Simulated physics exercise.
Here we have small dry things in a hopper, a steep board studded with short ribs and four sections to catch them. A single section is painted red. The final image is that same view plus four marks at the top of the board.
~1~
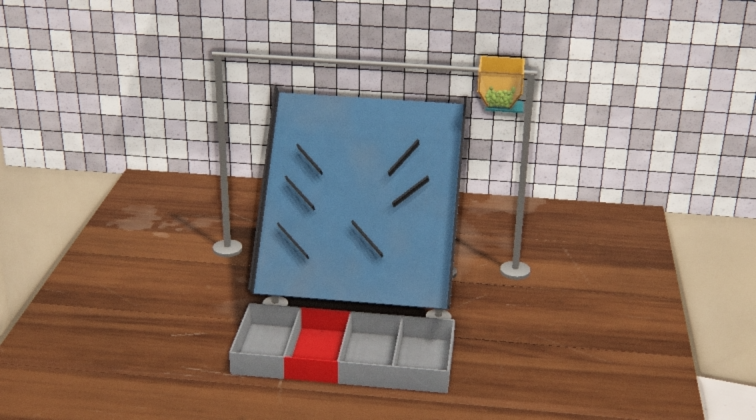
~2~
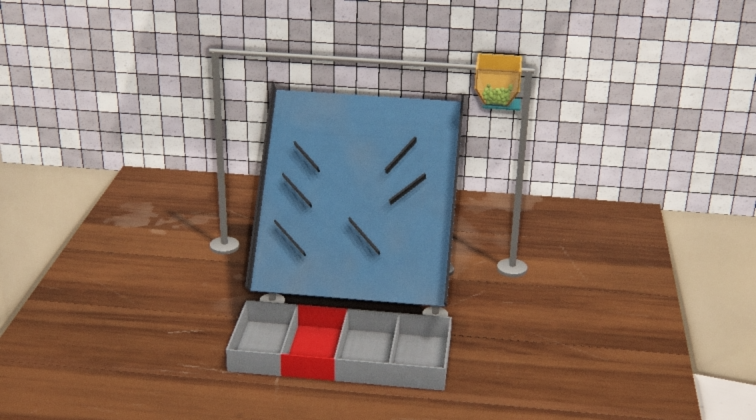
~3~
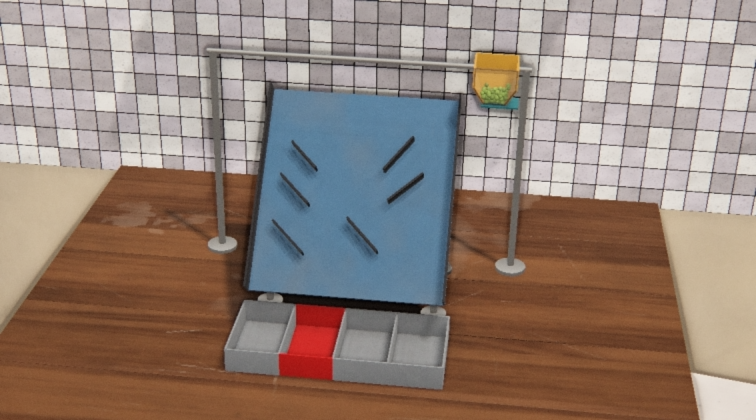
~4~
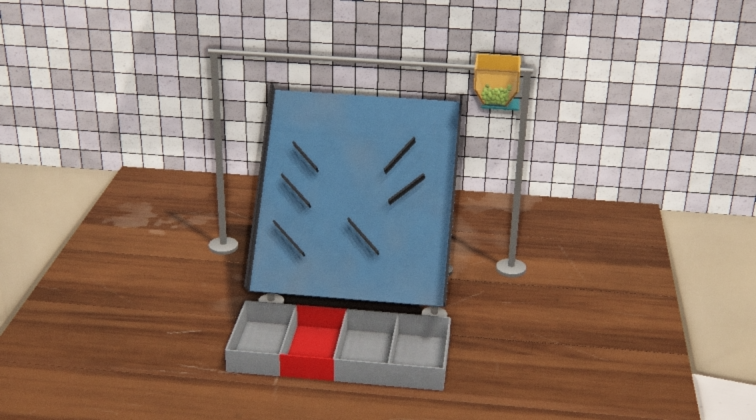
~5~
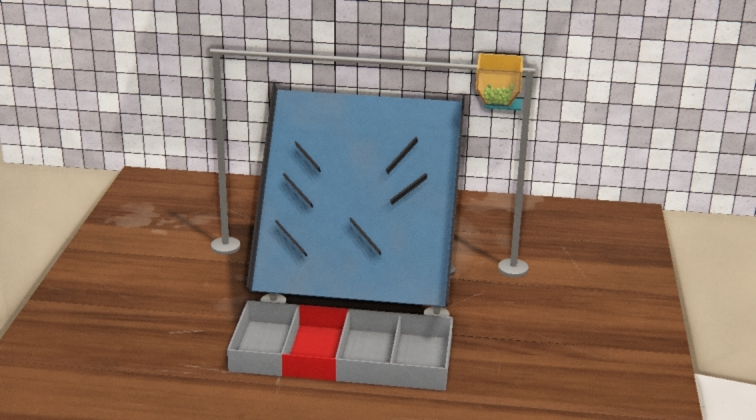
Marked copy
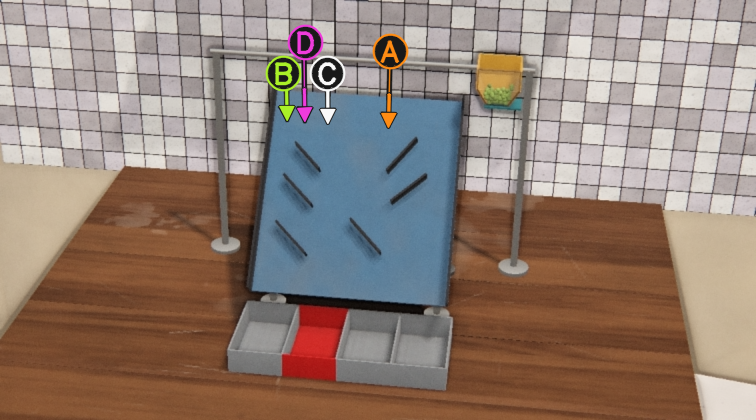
A steep blue board with six short dark ribs stands on a brown wooden table before a white and mauve tiled wall, seen from in front and slightly above. Below it sits a grey tray of four sections, the second from the left red, while a yellow hopper of small green pieces hangs at the right of a grey rail. The view shifts very slightly, and nothing else visibly moves.
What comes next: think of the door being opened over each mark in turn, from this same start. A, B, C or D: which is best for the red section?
I would pick mark C.
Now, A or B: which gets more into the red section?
The answer is A.
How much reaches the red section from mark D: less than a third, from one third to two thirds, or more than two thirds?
Mark D gives less than a third.
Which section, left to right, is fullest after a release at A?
The fourth.
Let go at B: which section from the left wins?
The first from the left.
On the marked copy, mark A meets the board at (388, 122); mark B meets the board at (287, 115); mark C meets the board at (327, 118); mark D meets the board at (304, 116).
With A, roughly a third in the red section, roughly two thirds in other sections.
With B, about a tenth in the red section, the larger part in other sections.
With C, roughly two thirds in the red section, roughly a third in other sections, just a few outside the box.
With D, roughly a quarter in the red section, the larger part in other sections.
